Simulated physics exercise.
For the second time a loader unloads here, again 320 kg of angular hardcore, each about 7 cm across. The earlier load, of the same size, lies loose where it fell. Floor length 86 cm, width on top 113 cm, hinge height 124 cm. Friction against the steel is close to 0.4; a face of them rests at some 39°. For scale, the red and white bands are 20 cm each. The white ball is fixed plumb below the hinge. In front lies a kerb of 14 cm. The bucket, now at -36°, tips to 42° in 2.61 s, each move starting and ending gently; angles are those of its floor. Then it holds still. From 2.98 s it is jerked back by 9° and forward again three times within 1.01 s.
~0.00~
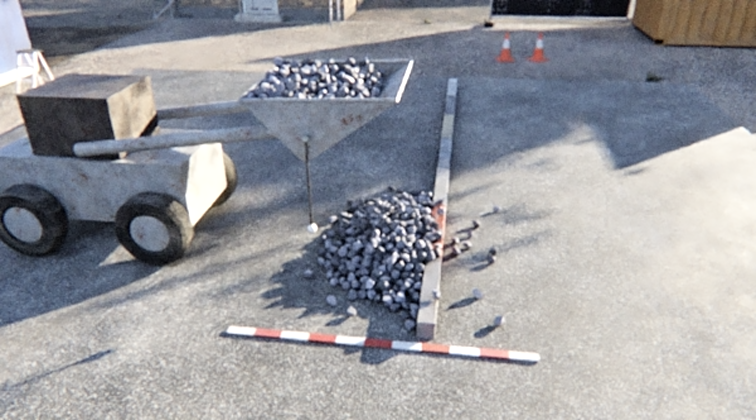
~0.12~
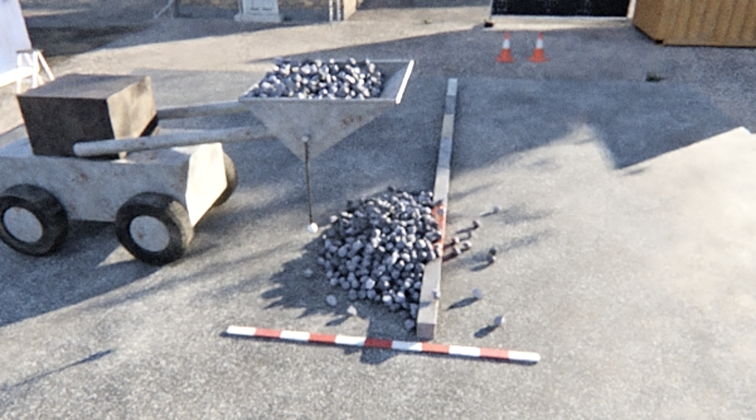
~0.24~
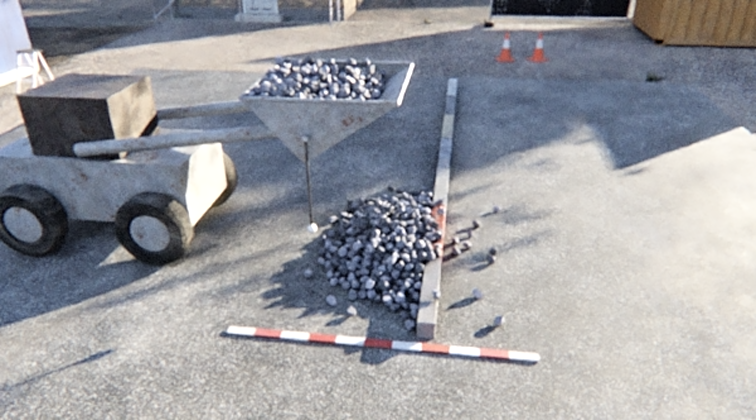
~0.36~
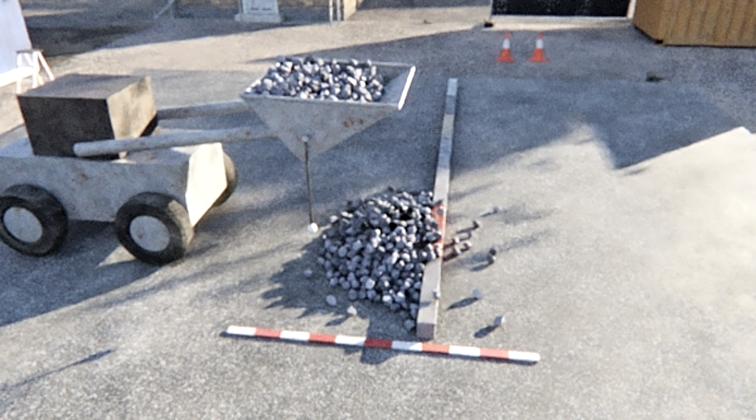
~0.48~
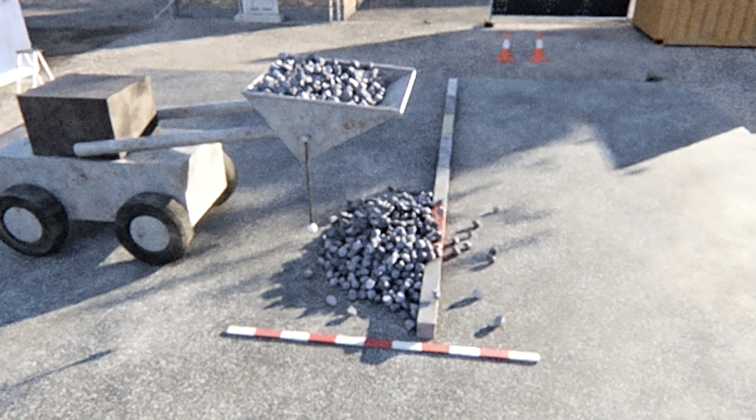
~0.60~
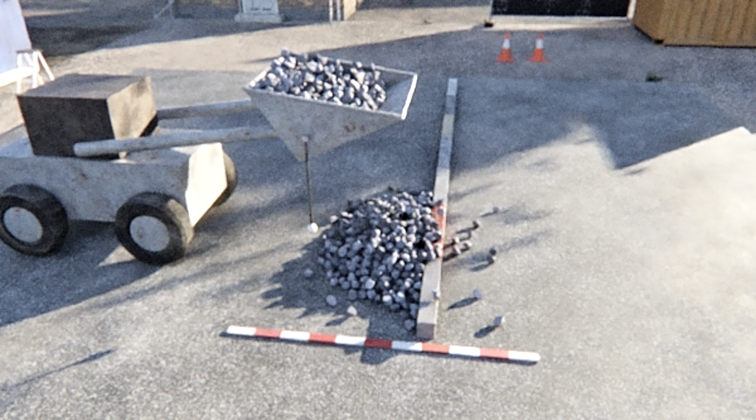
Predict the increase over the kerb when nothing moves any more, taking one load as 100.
Close to 37 parts in a hundred.
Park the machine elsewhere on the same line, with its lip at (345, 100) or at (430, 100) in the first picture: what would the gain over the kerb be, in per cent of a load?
First some 0, then 75 per cent.
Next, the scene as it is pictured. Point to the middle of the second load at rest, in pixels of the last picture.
Near (424, 231).
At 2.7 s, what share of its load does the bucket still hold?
About 10 per cent.
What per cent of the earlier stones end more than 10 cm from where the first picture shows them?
About 0 per cent.
After 2.0 s the floor is at 30°; in per cent of one load, 97 in the bucket, 102 on this side of the kerb, 2 over the kerb; the foremost stones are at (484, 251).
After 2.7 s the floor is at 42°; in per cent of one load, 10 in the bucket, 168 on this side of the kerb, 21 over the kerb; the foremost stones are at (509, 242).
After 4.4 s the floor is at 42°; in per cent of one load, 0 in the bucket, 161 on this side of the kerb, 39 over the kerb; the foremost stones are at (548, 246).
After 7.0 s the floor is at 42°; in per cent of one load, 0 in the bucket, 161 on this side of the kerb, 39 over the kerb; the foremost stones are at (548, 246). Net gain over the kerb, 37.
